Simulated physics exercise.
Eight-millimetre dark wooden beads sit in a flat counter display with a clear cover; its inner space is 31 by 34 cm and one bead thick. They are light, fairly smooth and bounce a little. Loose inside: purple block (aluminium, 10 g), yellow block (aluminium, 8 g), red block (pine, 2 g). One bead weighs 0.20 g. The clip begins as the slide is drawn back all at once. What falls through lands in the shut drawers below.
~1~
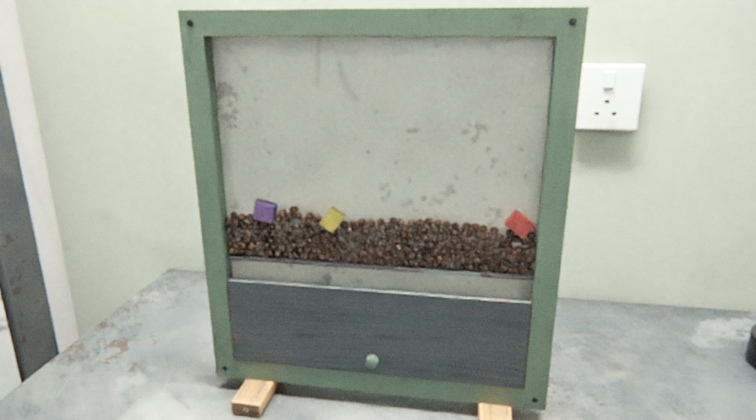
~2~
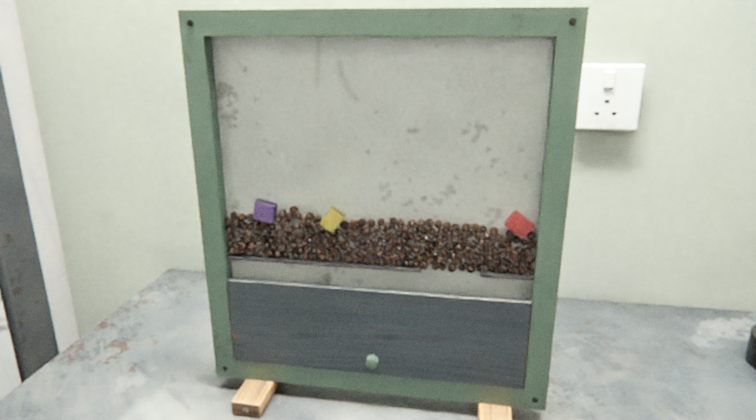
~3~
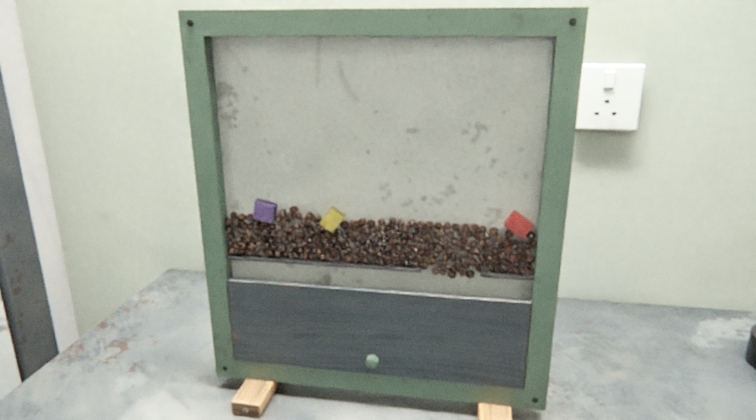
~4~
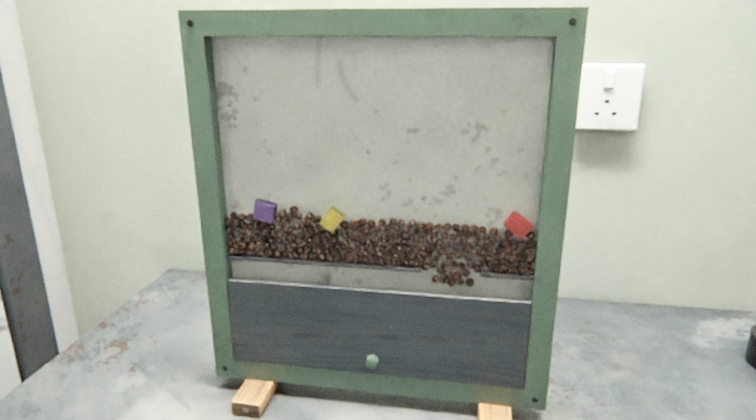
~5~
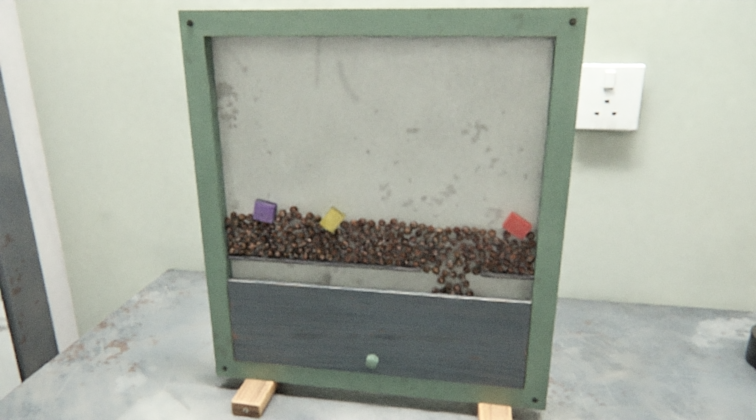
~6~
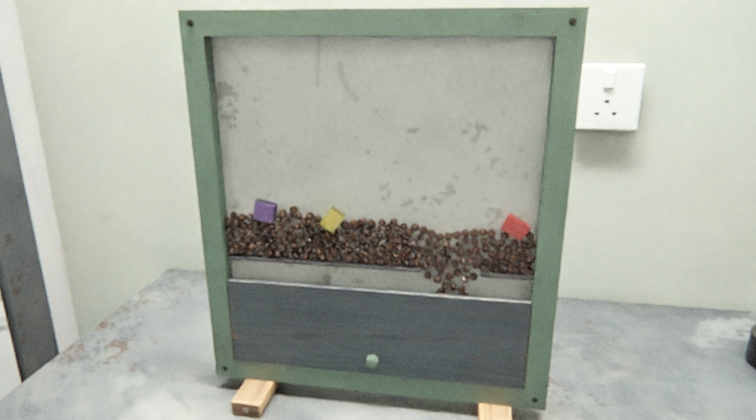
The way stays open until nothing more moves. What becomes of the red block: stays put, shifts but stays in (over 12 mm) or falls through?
Red block: Falls through.
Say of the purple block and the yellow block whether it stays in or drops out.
Purple block stays in, yellow block stays in.
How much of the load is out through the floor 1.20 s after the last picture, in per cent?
Some 45 per cent.
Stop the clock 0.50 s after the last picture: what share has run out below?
About 40 per cent.
Then, 0.15 s after the last picture, 30 % are out; purple block moved 0.0 cm tilted 11°; yellow block moved 0.3 cm tilted 48°; red block moved 2.8 cm tilted 27°.
Then, 0.50 s after the last picture, 40 % are out; purple block moved 0.1 cm tilted 11°; yellow block moved 3.0 cm tilted 22°; red block below the floor.
Then, 1.20 s after the last picture, 45 % are out; purple block moved 0.1 cm tilted 11°; yellow block moved 3.0 cm tilted 21°; red block below the floor.
All still 1.8 s after it, 45 % are out; purple block moved 0.1 cm tilted 11°; yellow block moved 3.0 cm tilted 21°; red block below the floor.
